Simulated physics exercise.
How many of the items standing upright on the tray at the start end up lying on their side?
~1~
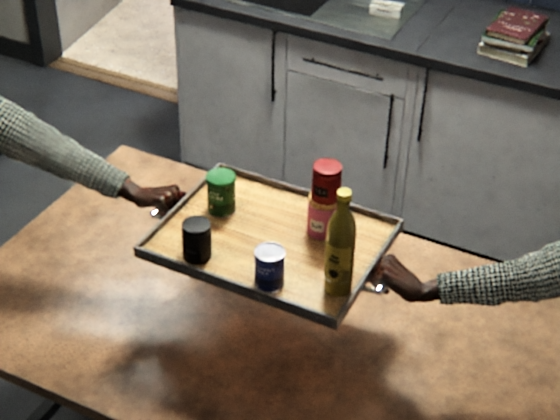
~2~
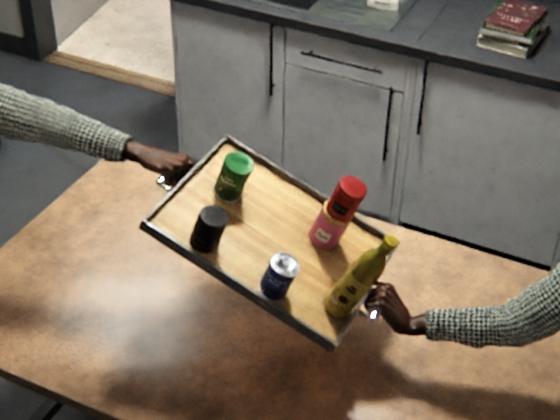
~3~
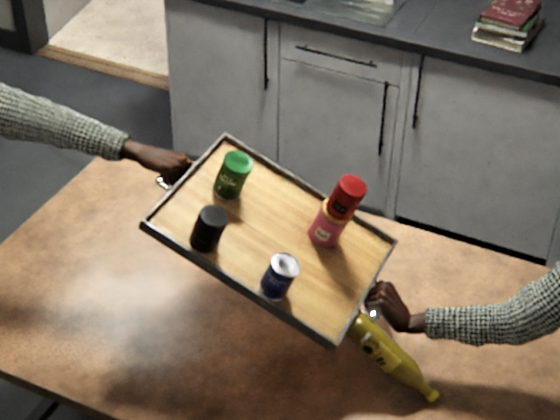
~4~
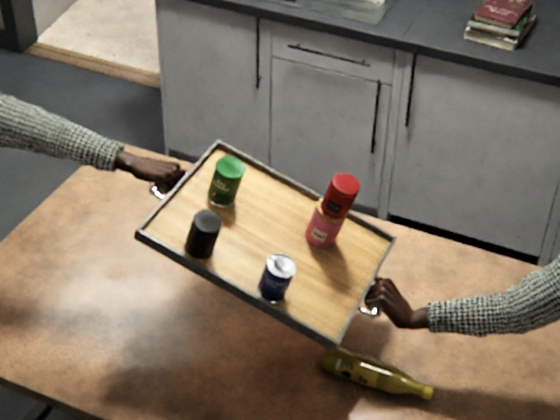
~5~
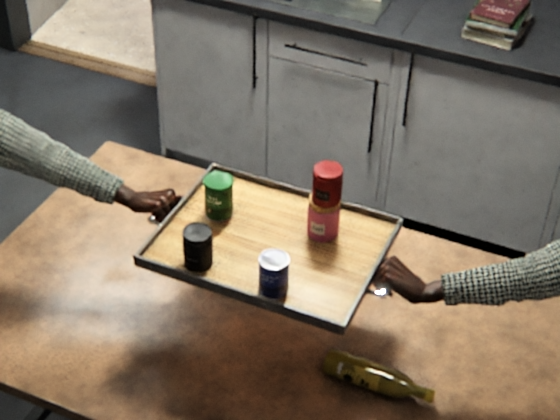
Just one does, the yellow bottle, which ends up lying on the table below the tray.
A rimmed wooden tray, held by two hands above a brown table in a kitchen, carries a green tin, a black jar, a blue tin, a yellow bottle and a red jar stacked on a pink one. The hands tip it steeply, right edge down, and everything on it leans with it. The yellow bottle goes over the rim at the lower right corner and drops upside down toward the table. It comes to lie on its side there while the tray is still tilted. The hands then level the tray, with the tins and jars still upright on it and the red jar still on the pink one.
